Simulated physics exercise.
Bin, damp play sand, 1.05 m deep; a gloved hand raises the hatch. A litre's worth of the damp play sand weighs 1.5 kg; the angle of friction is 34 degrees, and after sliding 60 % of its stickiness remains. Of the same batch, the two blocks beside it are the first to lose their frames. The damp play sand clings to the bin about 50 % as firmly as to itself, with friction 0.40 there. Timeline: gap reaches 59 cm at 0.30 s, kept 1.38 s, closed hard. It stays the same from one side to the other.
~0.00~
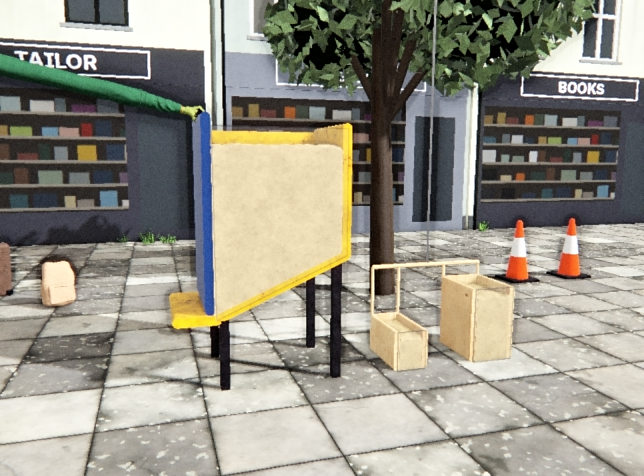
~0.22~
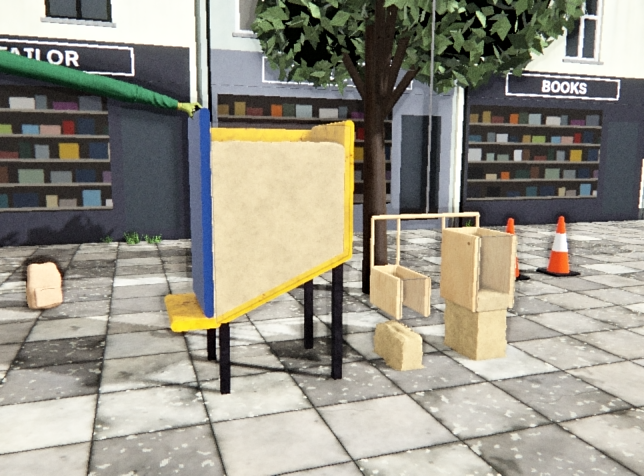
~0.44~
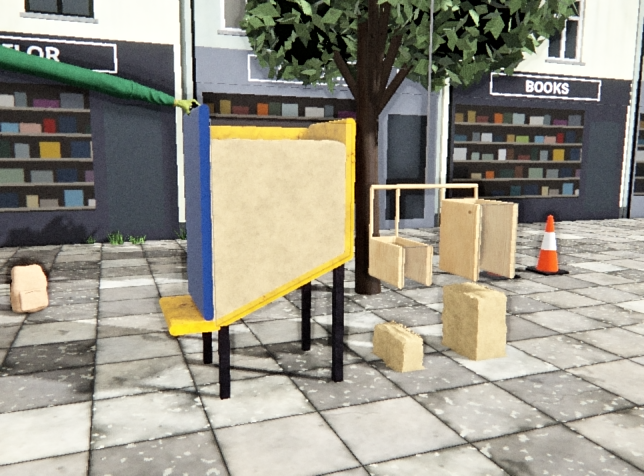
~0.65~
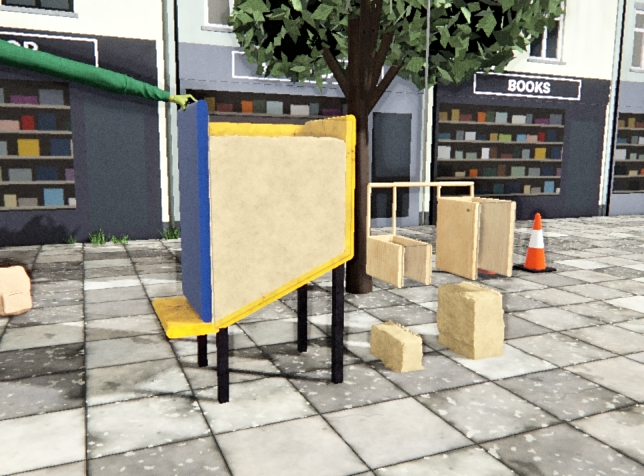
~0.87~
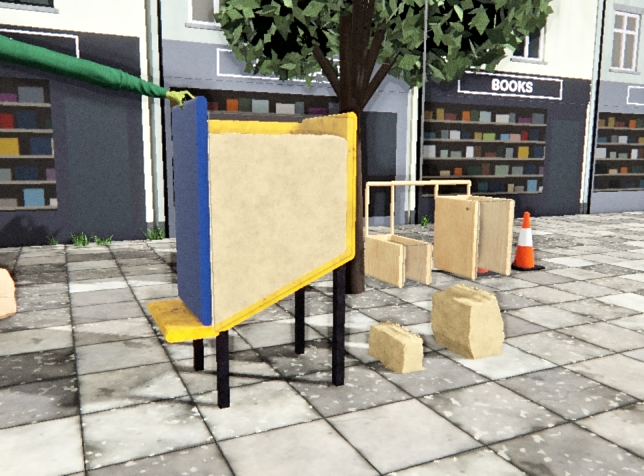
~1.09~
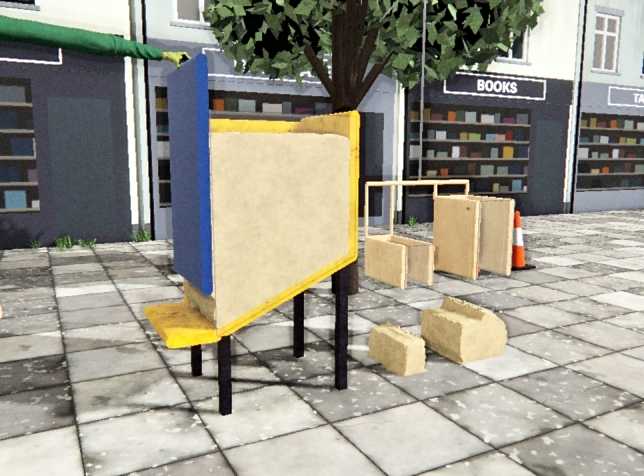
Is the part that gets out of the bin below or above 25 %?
I reckon it lands smaller than 25 %.
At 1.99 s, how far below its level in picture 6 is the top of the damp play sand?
Some 0 cm.
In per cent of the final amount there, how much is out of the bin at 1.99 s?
Around 30 percent.
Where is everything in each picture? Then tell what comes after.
The first picture shows top of the hatch at (205, 116), not yet moved; top of the damp play sand at (327, 146); blocks stand 22 cm, 48 cm (left to right).
The second picture shows top of the hatch at (205, 113), not yet moved; top of the damp play sand at (329, 144); blocks stand 22 cm, 48 cm (left to right).
The third picture shows top of the hatch at (204, 110), not yet moved; top of the damp play sand at (330, 142); blocks stand 22 cm, 47 cm (left to right).
The fourth picture shows top of the hatch at (202, 105), not yet moved; top of the damp play sand at (330, 139); blocks stand 22 cm, 46 cm (left to right).
The fifth picture shows top of the hatch at (202, 102), not yet moved; top of the damp play sand at (331, 137); blocks stand 22 cm, 44 cm (left to right).
The sixth picture shows top of the hatch at (202, 59), moved 19 cm; top of the damp play sand at (334, 136); blocks stand 22 cm, 35 cm (left to right).
After 1.50 s, the hatch is 59 cm open and 0 % is out.
After 1.99 s, the hatch is 59 cm open and 4 % is out.
After 2.48 s, the hatch is 59 cm open and 10 % is out.
After 2.97 s, the hatch is 14 cm open and 15 % is out.
After 3.56 s, at the end, the hatch is shut and 16 % is out.
